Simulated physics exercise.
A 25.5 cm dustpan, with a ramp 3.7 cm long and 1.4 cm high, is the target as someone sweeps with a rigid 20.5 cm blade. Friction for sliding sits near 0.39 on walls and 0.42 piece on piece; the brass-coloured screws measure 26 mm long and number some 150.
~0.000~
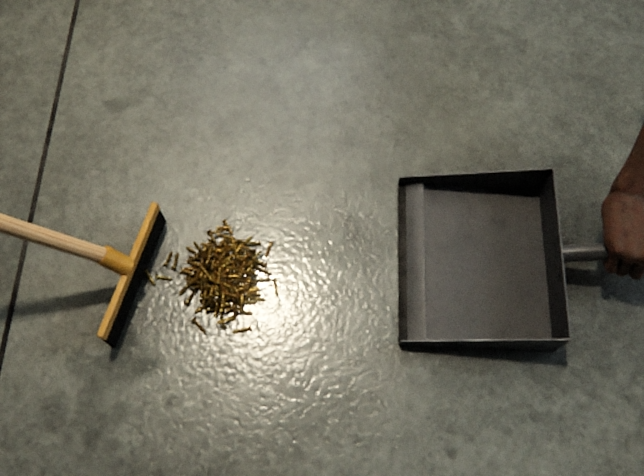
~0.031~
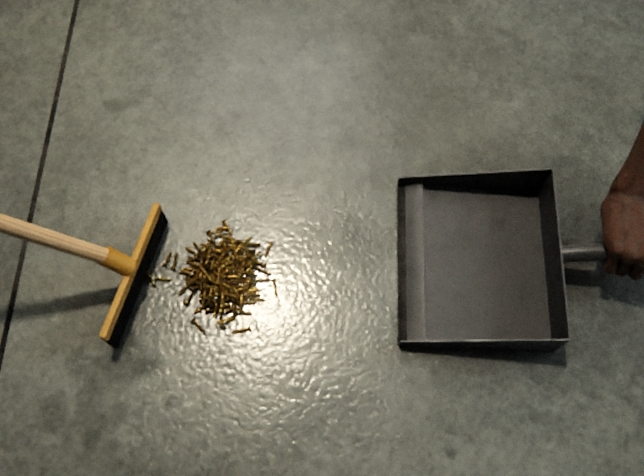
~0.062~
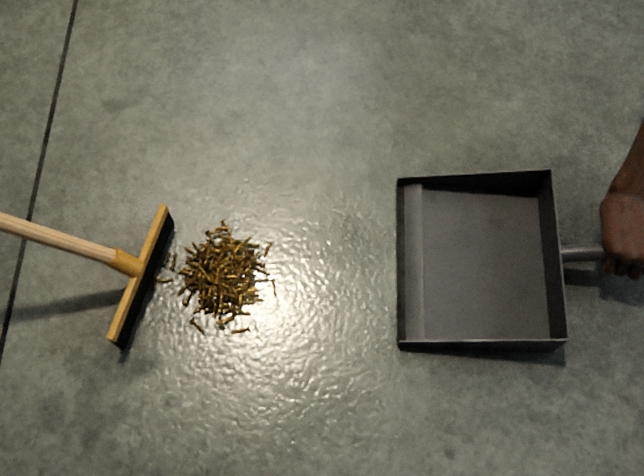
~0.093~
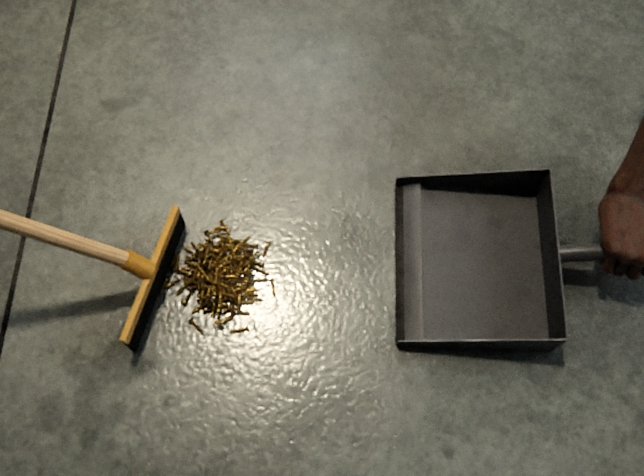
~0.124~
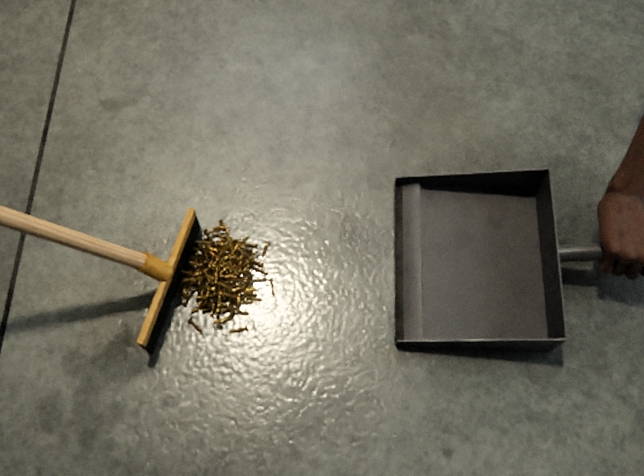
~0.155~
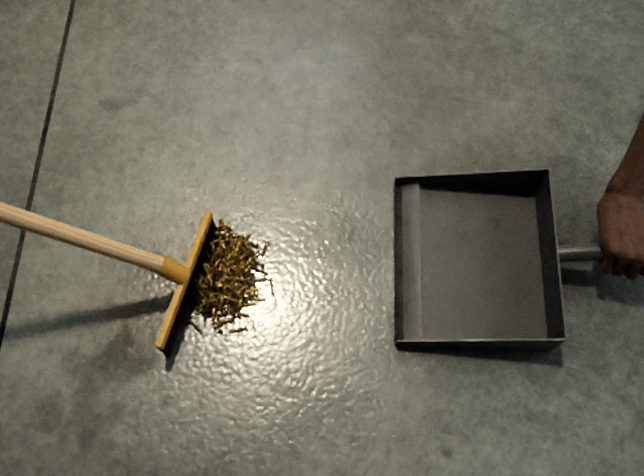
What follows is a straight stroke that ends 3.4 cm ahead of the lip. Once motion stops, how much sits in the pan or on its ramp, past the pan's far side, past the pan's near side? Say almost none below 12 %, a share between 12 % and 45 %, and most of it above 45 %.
Pan: A share. Far side: Almost none. Near side: A share.
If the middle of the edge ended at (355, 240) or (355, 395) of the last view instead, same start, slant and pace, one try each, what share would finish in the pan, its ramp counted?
The two tries give roughly 15 and 5 %.
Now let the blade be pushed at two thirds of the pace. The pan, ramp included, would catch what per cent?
In that case roughly 10 percent.
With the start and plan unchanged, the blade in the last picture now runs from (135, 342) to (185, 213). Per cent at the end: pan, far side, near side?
Pan 10; far 0; near 20.
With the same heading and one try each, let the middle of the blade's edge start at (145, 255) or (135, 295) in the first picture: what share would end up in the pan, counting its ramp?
First try about 20 per cent, second about 20 per cent.
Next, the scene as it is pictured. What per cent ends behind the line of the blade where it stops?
About 5 percent.
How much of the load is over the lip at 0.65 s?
About 20 percent up to then.
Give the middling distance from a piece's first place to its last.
That distance is around 26 cm.
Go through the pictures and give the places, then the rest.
The first picture shows blade from (103, 336) to (156, 208), moved 0.0 cm, 0 of the pieces shifted so far; middle of the pieces at (223, 268); pan at (486, 264).
The second picture shows blade from (105, 337) to (158, 209), moved 0.4 cm, 0 of the pieces shifted so far; middle of the pieces at (223, 269).
The third picture shows blade from (113, 338) to (164, 210), moved 1.6 cm, 2 of the pieces shifted so far; middle of the pieces at (222, 269).
The fourth picture shows blade from (125, 340) to (176, 212), moved 3.5 cm, 4 of the pieces shifted so far; middle of the pieces at (221, 268).
The fifth picture shows blade from (143, 343) to (192, 214), moved 6.0 cm, 25 of the pieces shifted so far; middle of the pieces at (221, 268).
The sixth picture shows blade from (160, 346) to (209, 216), moved 8.5 cm, 130 of the pieces shifted so far; middle of the pieces at (230, 274); pan at (481, 264). Its pace works out near 0.81 m/s, heading 7 degrees towards the viewer's side.
After 0.31 s, middle of the blade 17 cm from the lip; 0 % over the lip, far side 0 %, near side 5 %.
Then, at 0.42 s, middle of the blade 9 cm from the lip; 0 % over the lip, far side 0 %, near side 15 %.
After 0.65 s, middle of the blade 6 cm from the lip; 20 % over the lip, far side 0 %, near side 15 %.
By 1.6 s all is still; pan 20 %, far side 0 %, near side 15 %, in front of the lip or behind the blade 60 %.
